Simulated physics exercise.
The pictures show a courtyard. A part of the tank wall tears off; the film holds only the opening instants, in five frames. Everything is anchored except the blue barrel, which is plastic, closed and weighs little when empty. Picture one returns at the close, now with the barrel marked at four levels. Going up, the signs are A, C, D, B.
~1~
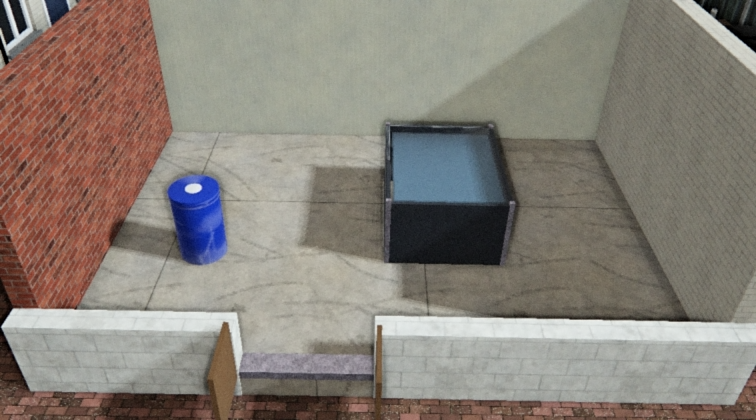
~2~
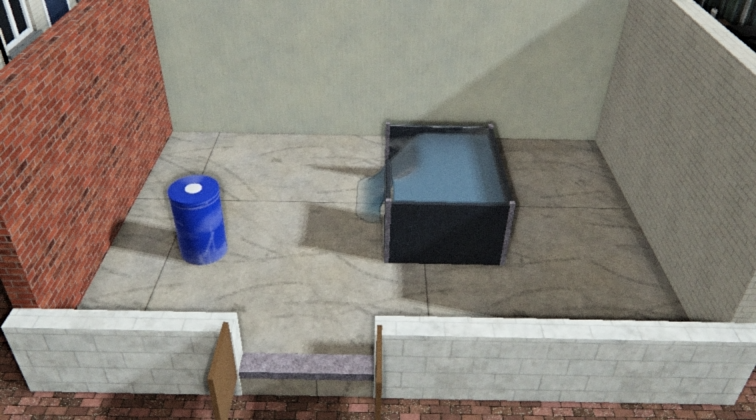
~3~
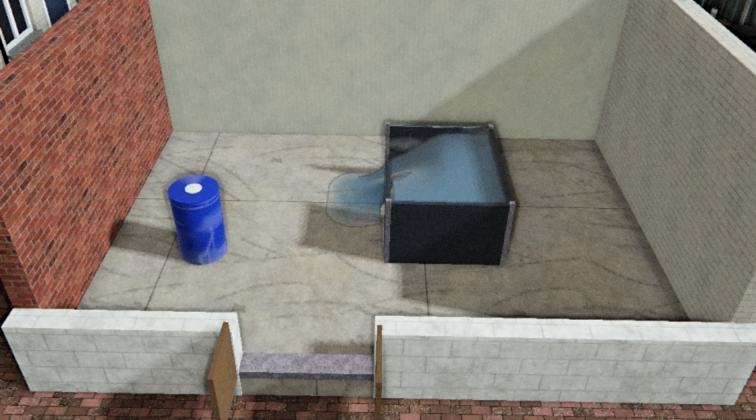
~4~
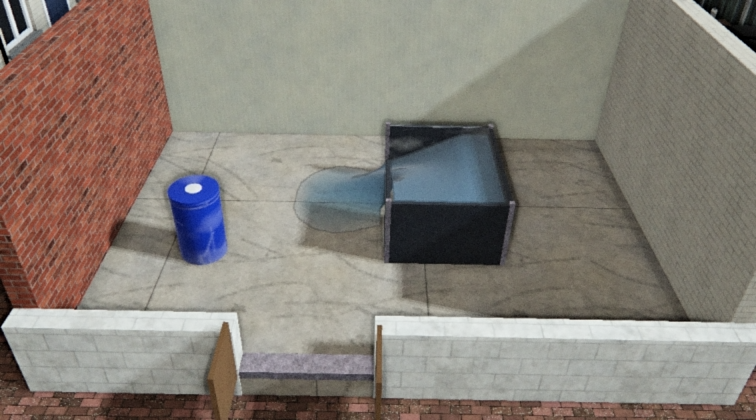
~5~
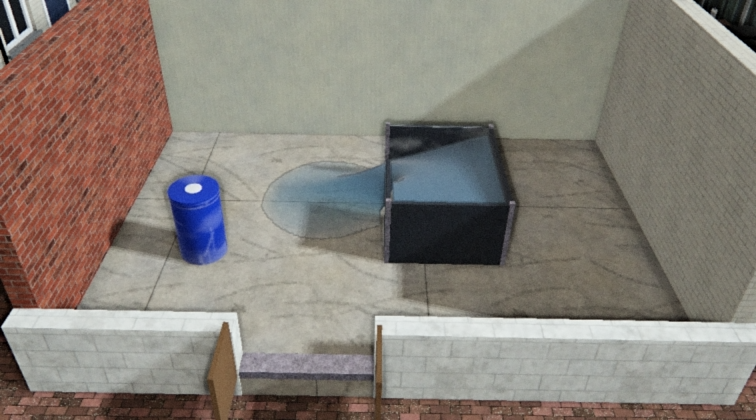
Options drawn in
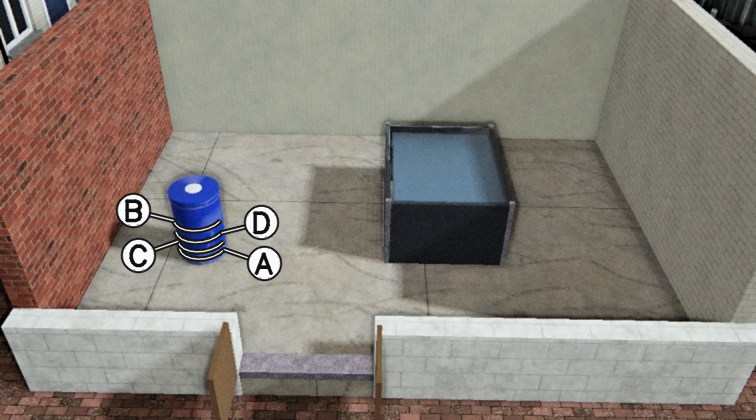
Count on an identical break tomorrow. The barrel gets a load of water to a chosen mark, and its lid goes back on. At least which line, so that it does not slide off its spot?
C.
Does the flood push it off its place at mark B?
No, not at all.
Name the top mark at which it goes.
A it is.
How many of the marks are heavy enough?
Three of them.
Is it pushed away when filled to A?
Yes, it does.
On the marked copy, A at (198, 259); B at (192, 230); C at (196, 251); D at (195, 242); from the bottom up A, C, D, B.
Choosing A, it is pushed about 4 times its own width away.
Choosing B, it does not move.
Choosing C, it does not move.
Choosing D, it does not move.
